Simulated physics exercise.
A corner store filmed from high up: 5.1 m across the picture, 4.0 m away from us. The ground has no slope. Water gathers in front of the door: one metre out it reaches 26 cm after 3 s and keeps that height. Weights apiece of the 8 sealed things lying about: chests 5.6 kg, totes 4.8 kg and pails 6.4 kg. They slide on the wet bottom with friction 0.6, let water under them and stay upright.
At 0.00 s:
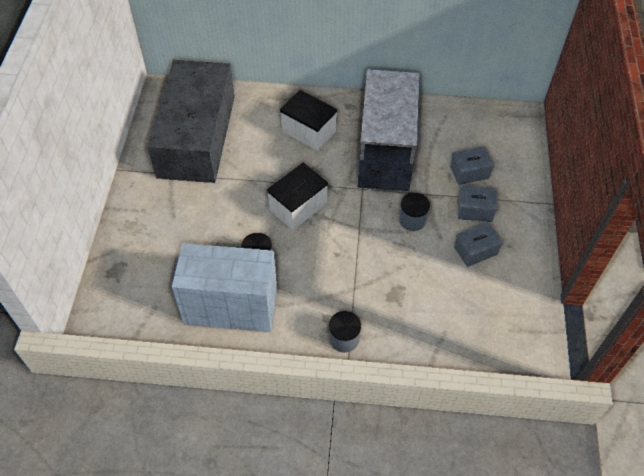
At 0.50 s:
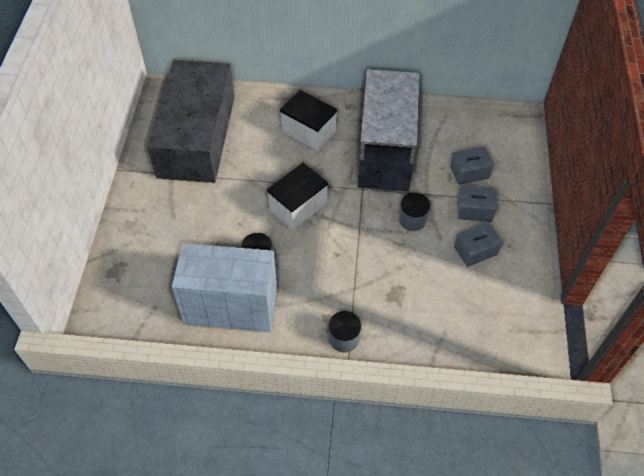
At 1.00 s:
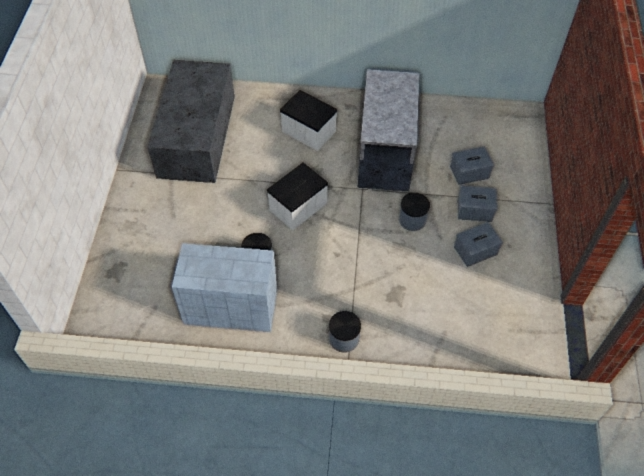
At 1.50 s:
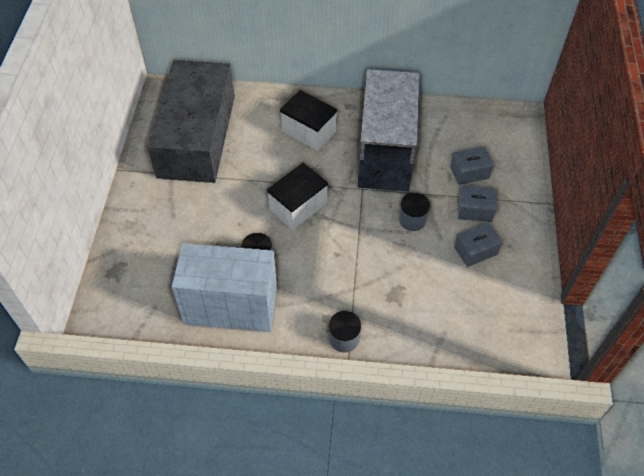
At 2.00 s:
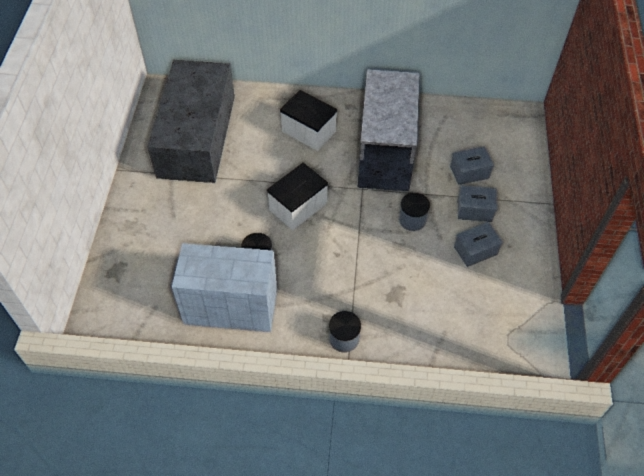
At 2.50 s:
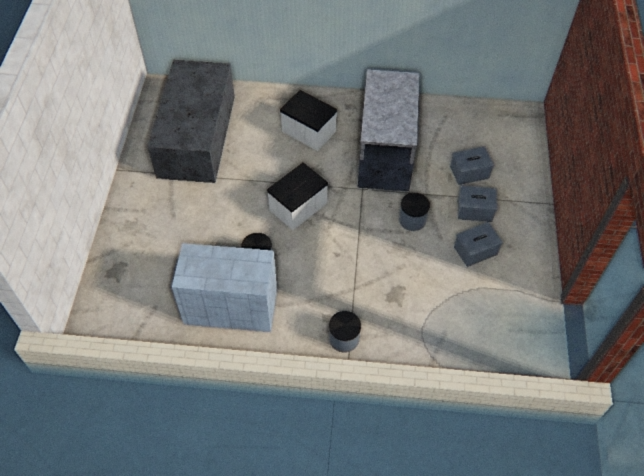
Water spreads outside the walls, then creeps through the doorway while the boxes stay still.
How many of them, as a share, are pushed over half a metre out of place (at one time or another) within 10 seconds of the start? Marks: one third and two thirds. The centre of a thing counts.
Share: Between one and two thirds.
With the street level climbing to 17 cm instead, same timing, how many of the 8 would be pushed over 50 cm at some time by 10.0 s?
Then 2.
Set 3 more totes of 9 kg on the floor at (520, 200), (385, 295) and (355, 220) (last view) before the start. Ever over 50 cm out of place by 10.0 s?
In turn: Less, more, less.
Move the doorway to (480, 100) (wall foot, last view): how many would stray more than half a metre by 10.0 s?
Then 6.
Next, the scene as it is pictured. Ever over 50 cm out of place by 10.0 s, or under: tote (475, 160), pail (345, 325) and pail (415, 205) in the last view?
In that order: Less, over, short of it.
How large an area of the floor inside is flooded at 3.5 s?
About 4.5 m2.
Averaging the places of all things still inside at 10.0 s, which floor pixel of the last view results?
Around (347, 186).
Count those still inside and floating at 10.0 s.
At that moment 4.
After 3.5 s 0 of 8 are over 50 cm from their spots; 0 afloat.
After 4.5 s 1 of 8 are over 50 cm from their spots; 0 afloat.
After 7.0 s 3 of 8 are over 50 cm from their spots; 2 afloat.
After 10.0 s 4 of 8 are over 50 cm from their spots, and 4 have been at some point; 4 afloat.
